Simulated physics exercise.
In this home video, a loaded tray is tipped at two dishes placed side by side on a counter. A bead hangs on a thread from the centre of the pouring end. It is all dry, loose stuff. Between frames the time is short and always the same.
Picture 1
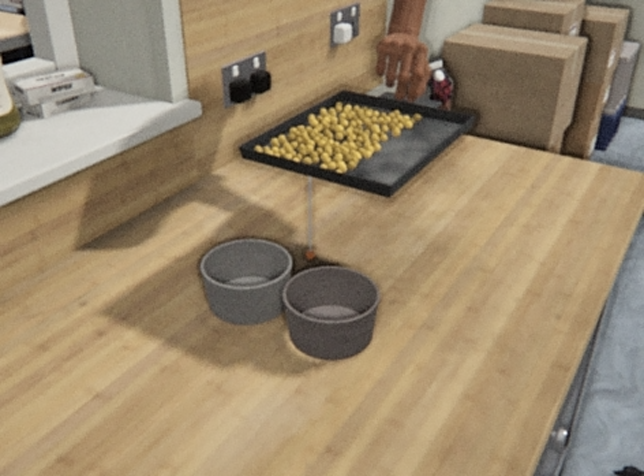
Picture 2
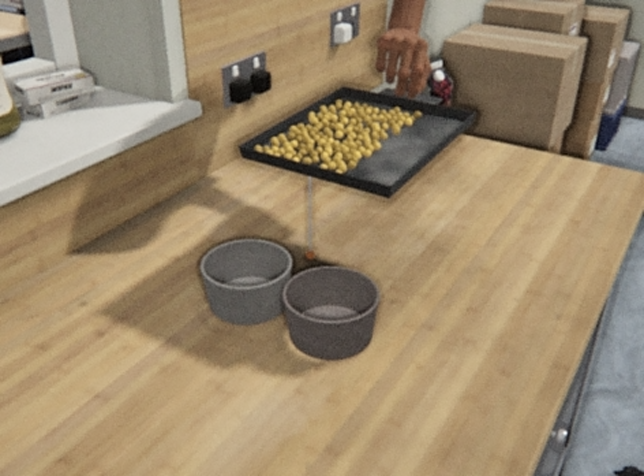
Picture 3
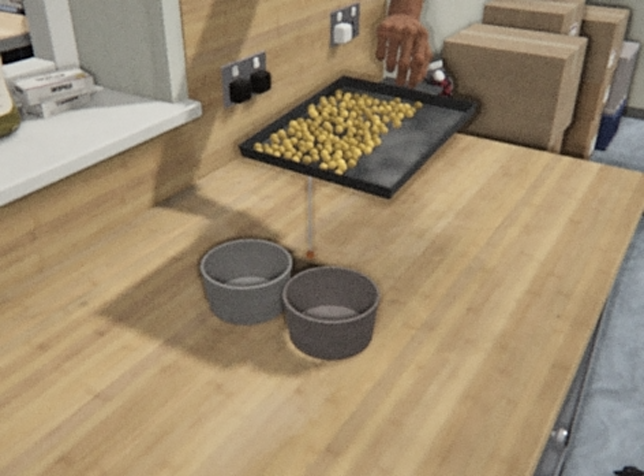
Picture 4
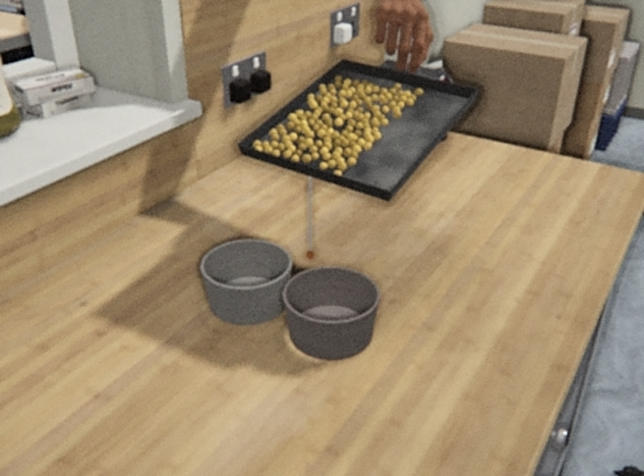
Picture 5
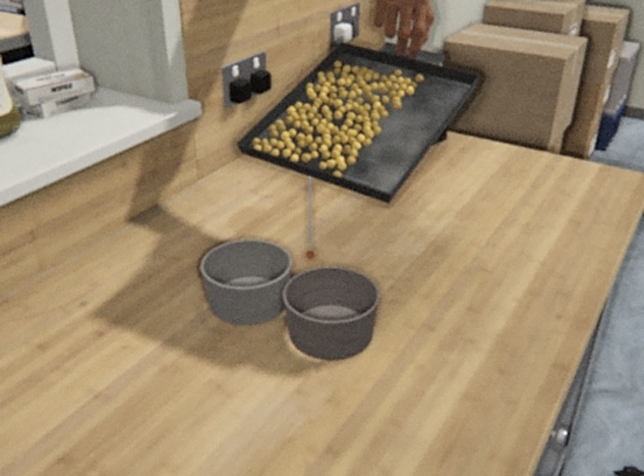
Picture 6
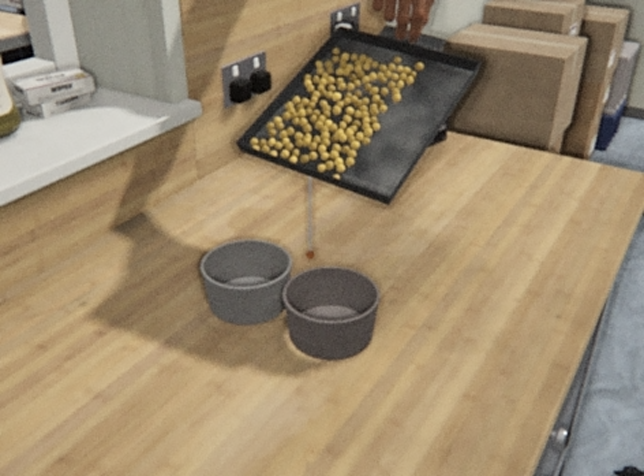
A hand at the far side of a dark tray of yellow puffed balls raised that edge higher and higher, steepening the tray's slant, while two gray dishes sat still on the wooden counter.
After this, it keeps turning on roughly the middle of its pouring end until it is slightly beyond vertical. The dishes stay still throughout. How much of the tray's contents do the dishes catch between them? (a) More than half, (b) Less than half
a.
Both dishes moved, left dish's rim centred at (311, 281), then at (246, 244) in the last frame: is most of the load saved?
Taking the tries in order: A major share, followed by a minor share.
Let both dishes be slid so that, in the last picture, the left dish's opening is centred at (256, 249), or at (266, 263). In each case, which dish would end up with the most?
Result, try one: The dish further right; try two: The dish further right.
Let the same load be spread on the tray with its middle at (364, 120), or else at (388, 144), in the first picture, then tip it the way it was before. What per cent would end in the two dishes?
First 60 %, then 80 %.
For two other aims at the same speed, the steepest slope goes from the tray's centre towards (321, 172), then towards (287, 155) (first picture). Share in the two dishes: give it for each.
I'd say roughly 70 percent with the first slope, 60 percent with the other.
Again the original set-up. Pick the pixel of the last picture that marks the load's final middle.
Close to (330, 334), more or less.
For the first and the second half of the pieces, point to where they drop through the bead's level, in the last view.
Near (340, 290) to start, and near (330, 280) afterwards.
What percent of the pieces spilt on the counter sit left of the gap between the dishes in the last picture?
40 %, near enough.
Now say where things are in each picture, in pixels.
Corners of the pouring end at (242, 146) and (390, 184), level; middle of the load at (339, 137), puffed corn balls; left dish at (220, 300); right dish at (306, 334); bead on its thread at (310, 255), in the first frame.
Corners of the pouring end at (242, 146) and (390, 185), level; middle of the load at (339, 135), in the second frame.
Corners of the pouring end at (241, 145) and (390, 187), tipped barely, lowest at the right corner; middle of the load at (339, 130), in the third frame.
Corners of the pouring end at (241, 143) and (389, 189), tipped a little, lowest at the right corner; middle of the load at (339, 122), in the fourth frame.
Corners of the pouring end at (240, 142) and (389, 192), tipped clearly, lowest at the right corner; middle of the load at (338, 115), in the fifth frame.
Corners of the pouring end at (239, 142) and (389, 195), tipped clearly, lowest at the right corner; middle of the load at (336, 111), about a quarter on the move; left dish at (220, 300); right dish at (306, 334), in the sixth frame.
Soon, tray tipped steeply; nearly all on the tray; a small part in the air.
A while on, tray tipped past a quarter turn; about a third on the tray; about a quarter in the right dish; a small part outside both; about a third in the air.
Towards the end, tray tipped past a quarter turn; about two thirds in the right dish; a small part in the left dish; about a quarter outside both.
Finally, tray tipped past a quarter turn; about two thirds in the right dish; a small part in the left dish; about a quarter outside both.
